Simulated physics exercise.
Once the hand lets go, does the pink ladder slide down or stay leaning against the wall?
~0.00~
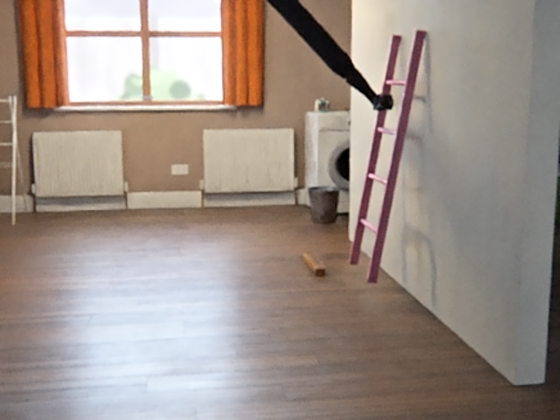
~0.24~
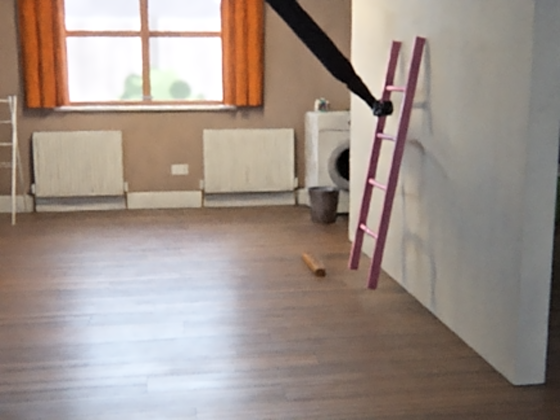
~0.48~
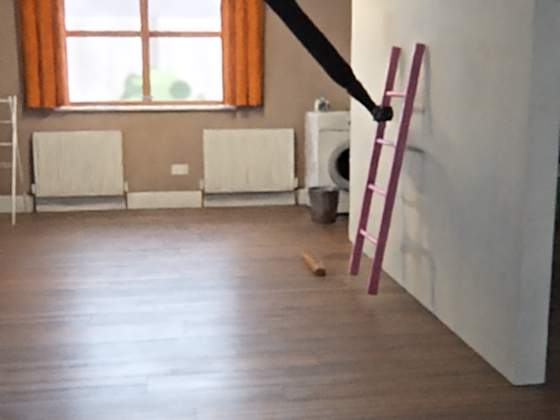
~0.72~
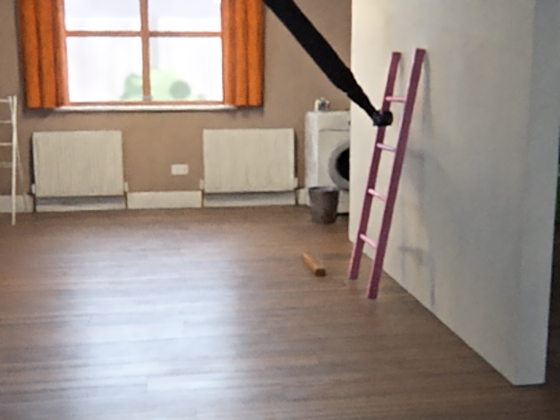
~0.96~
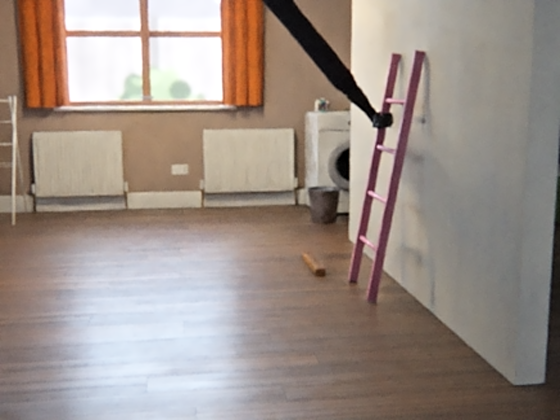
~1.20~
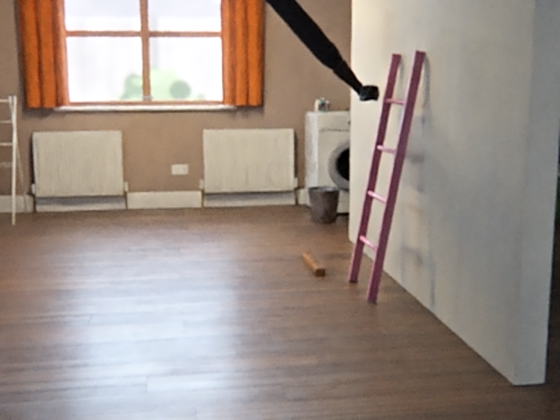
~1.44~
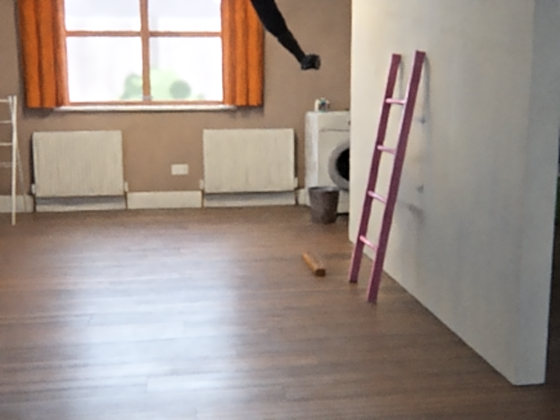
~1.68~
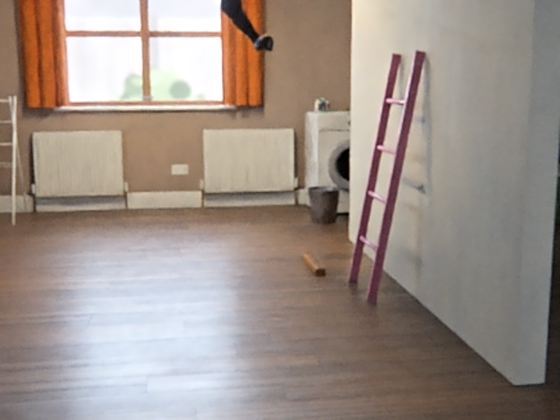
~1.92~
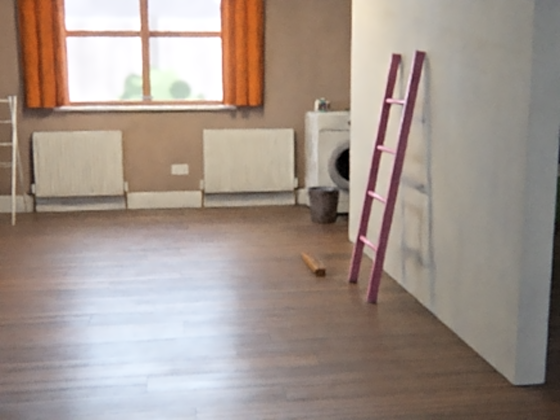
The pink ladder stays leaning against the wall after the hand lets go.
